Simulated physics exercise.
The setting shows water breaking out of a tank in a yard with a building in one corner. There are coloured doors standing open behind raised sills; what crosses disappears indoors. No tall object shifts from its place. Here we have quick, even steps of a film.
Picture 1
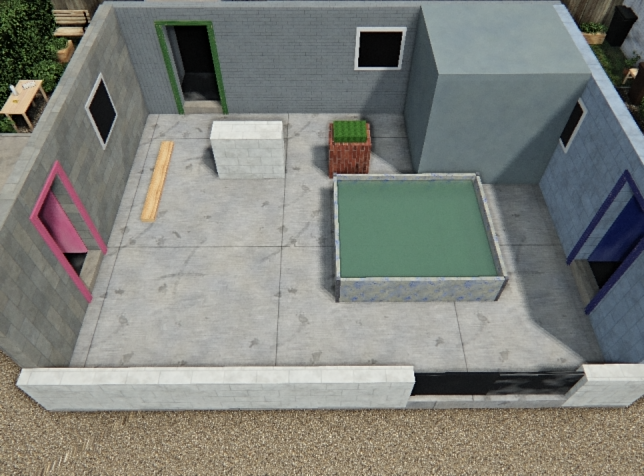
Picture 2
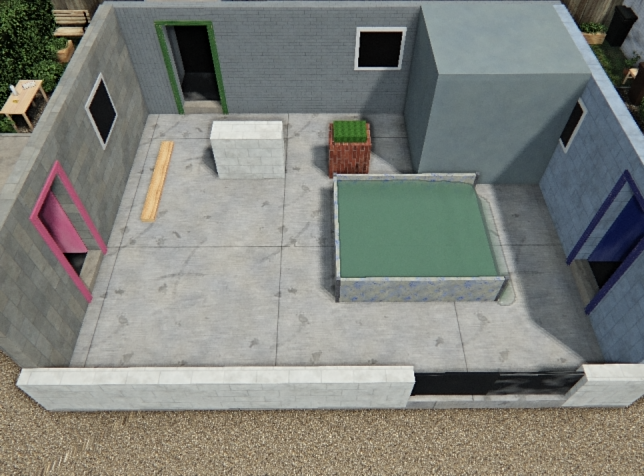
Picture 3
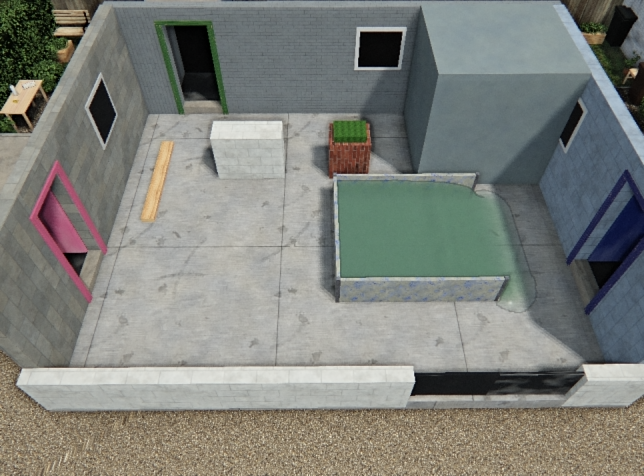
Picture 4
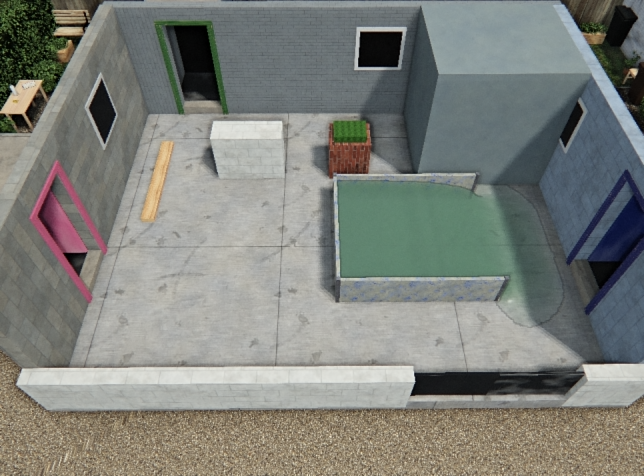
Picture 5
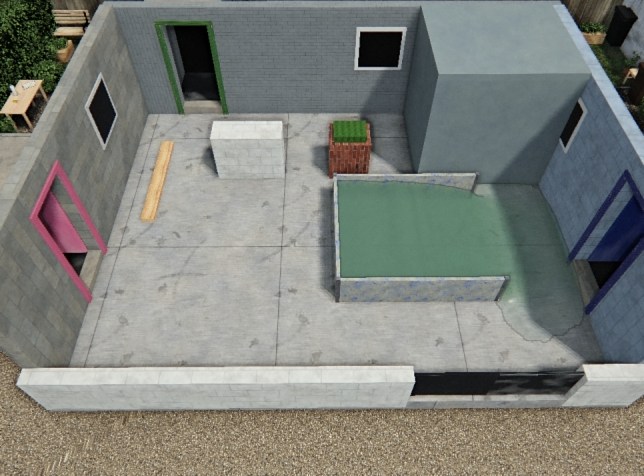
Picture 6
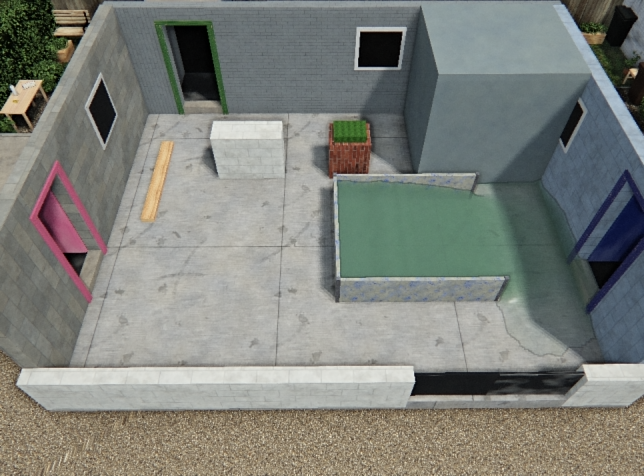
Green water pouring from the open right side of a tank, spreading across a walled concrete yard toward the blue-framed doorway.
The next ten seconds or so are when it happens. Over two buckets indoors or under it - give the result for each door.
My prediction: The green door will not go over two buckets; the blue door will be deluged; the pink door will not go over two buckets.
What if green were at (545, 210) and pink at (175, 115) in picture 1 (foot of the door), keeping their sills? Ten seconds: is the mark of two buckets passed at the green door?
Green: Over the limit.
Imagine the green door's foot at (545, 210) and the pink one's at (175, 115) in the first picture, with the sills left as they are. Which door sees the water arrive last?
Last: The pink-painted one.
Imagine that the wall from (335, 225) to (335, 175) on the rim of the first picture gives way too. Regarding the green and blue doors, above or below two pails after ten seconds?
In order, the green one remains short, the blue one remains short.
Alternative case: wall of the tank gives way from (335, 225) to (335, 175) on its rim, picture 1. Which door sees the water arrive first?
It is the door marked pink.
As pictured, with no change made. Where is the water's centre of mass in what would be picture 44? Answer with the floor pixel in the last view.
I'd put it at around (389, 271).
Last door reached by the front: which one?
Observed: The door marked green.
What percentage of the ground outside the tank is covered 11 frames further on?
I'd say 15 per cent.
A moment on, water covers 15 % of the floor; the green door not reached, the blue door over two buckets in, the pink door not reached.
Next, water covers 15 % of the floor; the green door not reached, the blue door far over two buckets in, the pink door not reached.
Then, water covers 35 % of the floor; the green door not reached, the blue door far over two buckets in, the pink door not reached.
Later, water covers 70 % of the floor; the green door not reached, the blue door far over two buckets in, the pink door wet at the sill, nothing in.
In the end, water covers 95 % of the floor; the green door wet at the sill, nothing in, the blue door far over two buckets in, the pink door under two buckets in.
